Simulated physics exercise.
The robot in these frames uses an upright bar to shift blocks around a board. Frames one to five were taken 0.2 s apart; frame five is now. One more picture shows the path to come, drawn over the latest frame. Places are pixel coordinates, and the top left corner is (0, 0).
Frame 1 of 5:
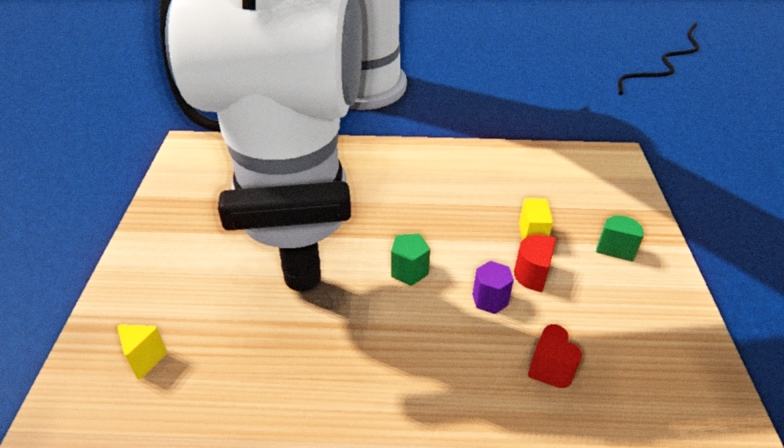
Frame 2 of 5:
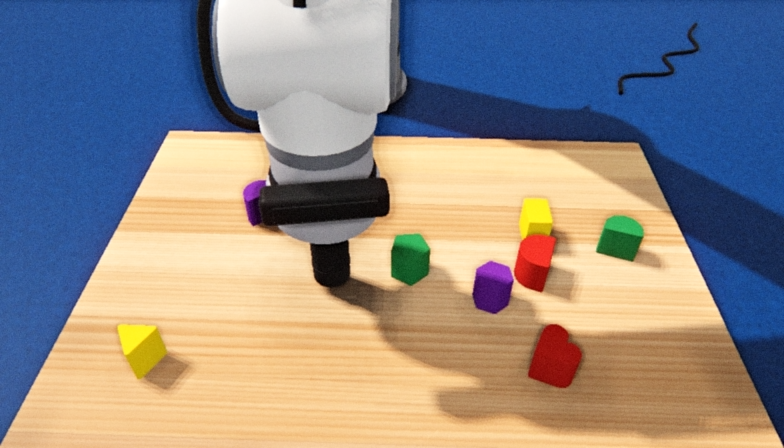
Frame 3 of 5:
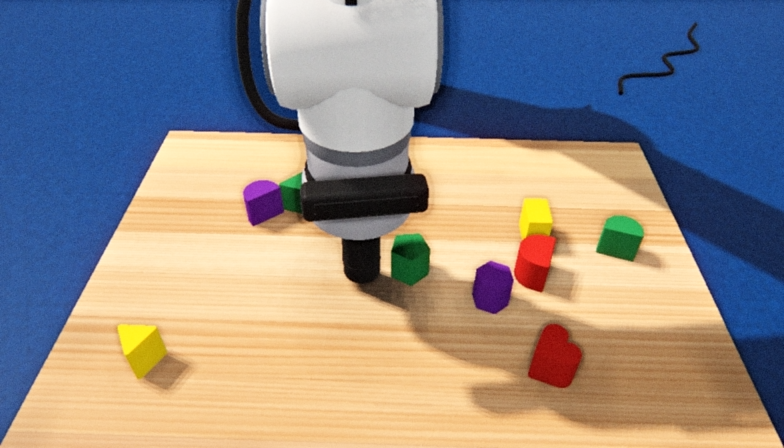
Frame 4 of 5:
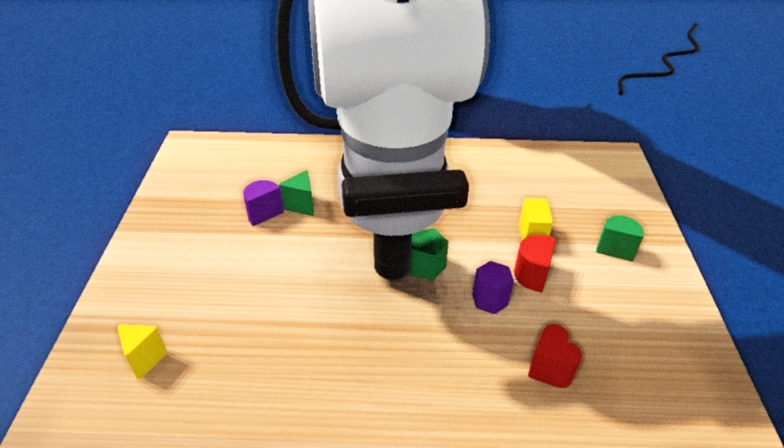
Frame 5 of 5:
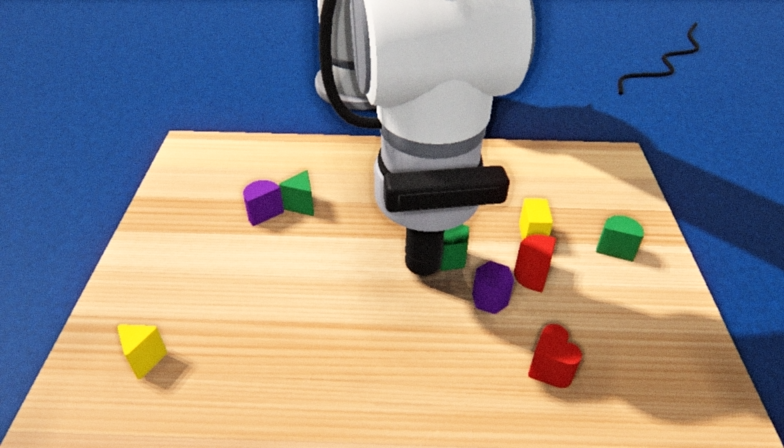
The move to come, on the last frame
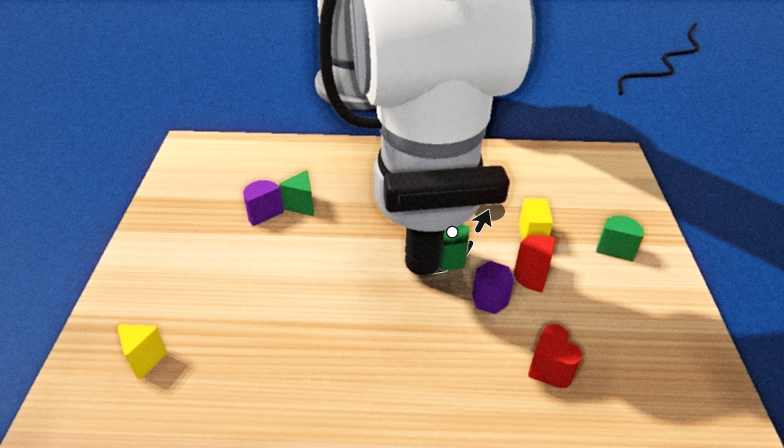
On a wooden board, a robot arm moved its black upright bar rightward past a purple block and a green triangle at the back, then pushed a green block right, toward the yellow and red ones.
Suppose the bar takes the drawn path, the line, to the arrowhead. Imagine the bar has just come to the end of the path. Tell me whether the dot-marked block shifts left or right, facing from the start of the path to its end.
Facing from start to end, it will go to the right.
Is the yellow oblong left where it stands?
I'd say yes.
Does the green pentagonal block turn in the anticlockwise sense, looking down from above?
I expect not.
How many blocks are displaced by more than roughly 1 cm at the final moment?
One.
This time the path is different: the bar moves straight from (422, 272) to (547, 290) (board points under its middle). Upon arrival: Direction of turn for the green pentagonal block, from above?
Direction: Anticlockwise.
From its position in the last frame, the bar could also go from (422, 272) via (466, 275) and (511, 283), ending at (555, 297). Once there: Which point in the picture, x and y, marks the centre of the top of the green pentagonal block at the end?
Expect it around (473, 224).
Path on the board, from (422, 272) through (460, 260) and (476, 234) to (489, 210); the dot is on the green pentagonal block.
The first path, step by step. One third of the way, bar at (462, 251); green pentagonal block at (483, 216), turned 30° anticlockwise.
Two thirds of the way, bar at (477, 225); green pentagonal block at (505, 196).
At the end, bar at (490, 201); green pentagonal block at (524, 182), turned 25° clockwise; yellow oblong in place.
